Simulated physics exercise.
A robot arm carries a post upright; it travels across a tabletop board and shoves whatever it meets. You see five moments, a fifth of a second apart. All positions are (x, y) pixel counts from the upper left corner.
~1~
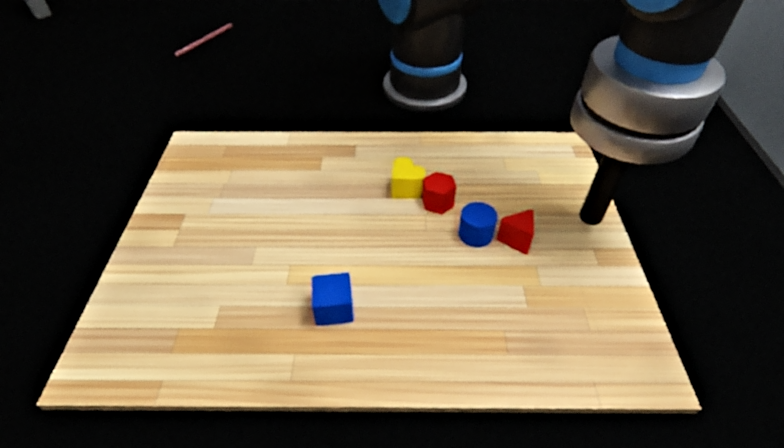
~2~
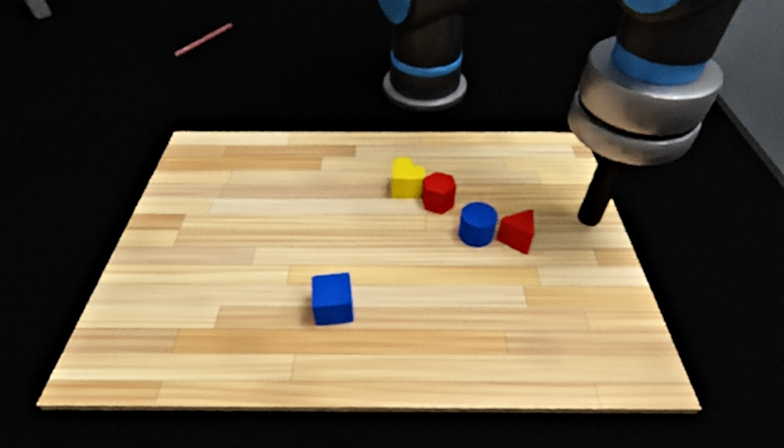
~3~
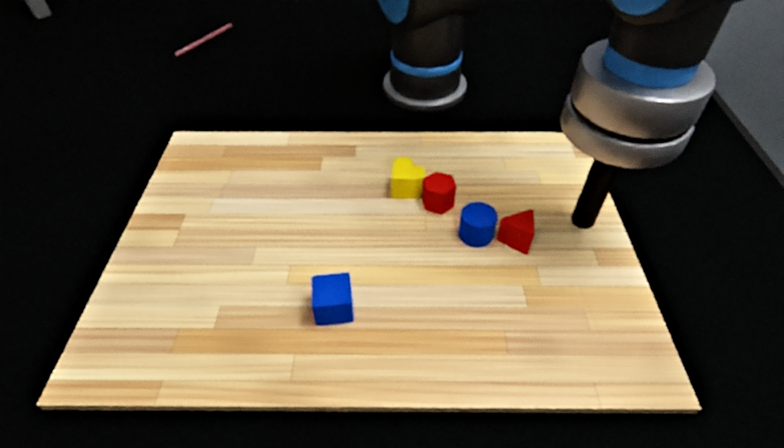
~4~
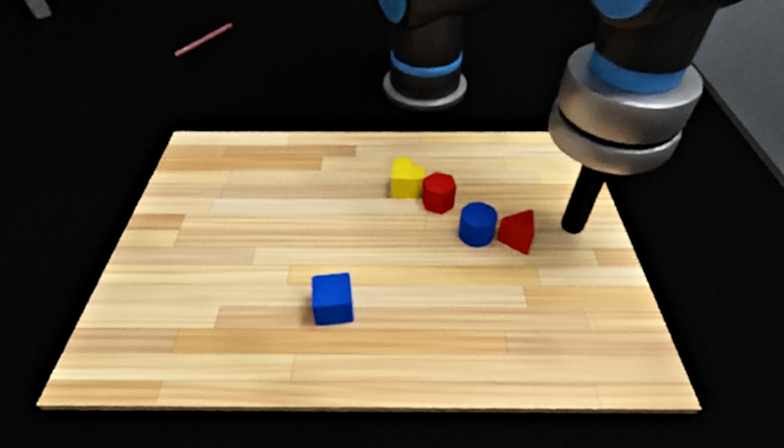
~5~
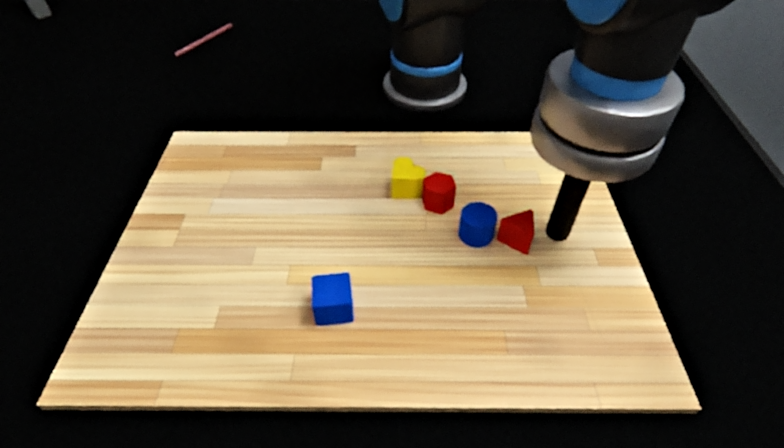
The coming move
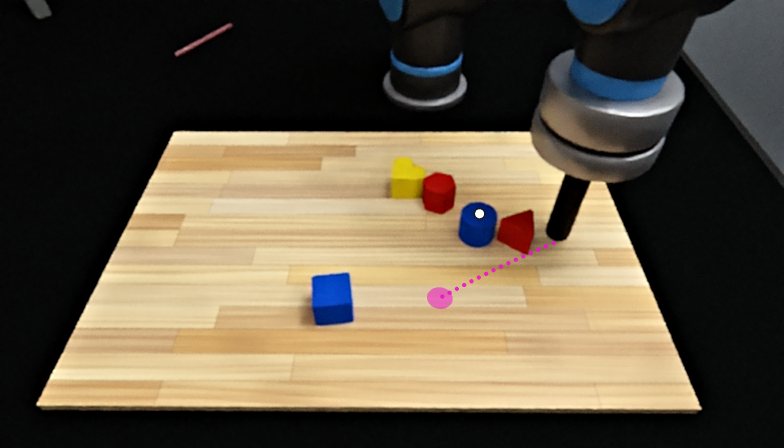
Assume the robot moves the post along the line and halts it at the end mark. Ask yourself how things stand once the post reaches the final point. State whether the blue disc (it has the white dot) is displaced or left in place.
Once the path is done, it remains where it sat before.
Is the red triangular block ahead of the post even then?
Final answer: No.
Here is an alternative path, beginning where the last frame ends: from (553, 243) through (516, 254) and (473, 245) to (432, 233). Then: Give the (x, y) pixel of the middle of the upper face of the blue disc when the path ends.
Put as a pixel place, it's (459, 198).
Drawn move, from (553, 243) directly to (440, 298); the dot is on the blue disc.
On the path given first. One third of the way, post at (519, 250); red triangular block at (512, 221), turned 45° clockwise.
Two thirds of the way, post at (481, 268); red triangular block at (511, 221), turned 50° clockwise.
At the end, post at (441, 289); blue disc still; red triangular block at (511, 221), turned 50° clockwise.
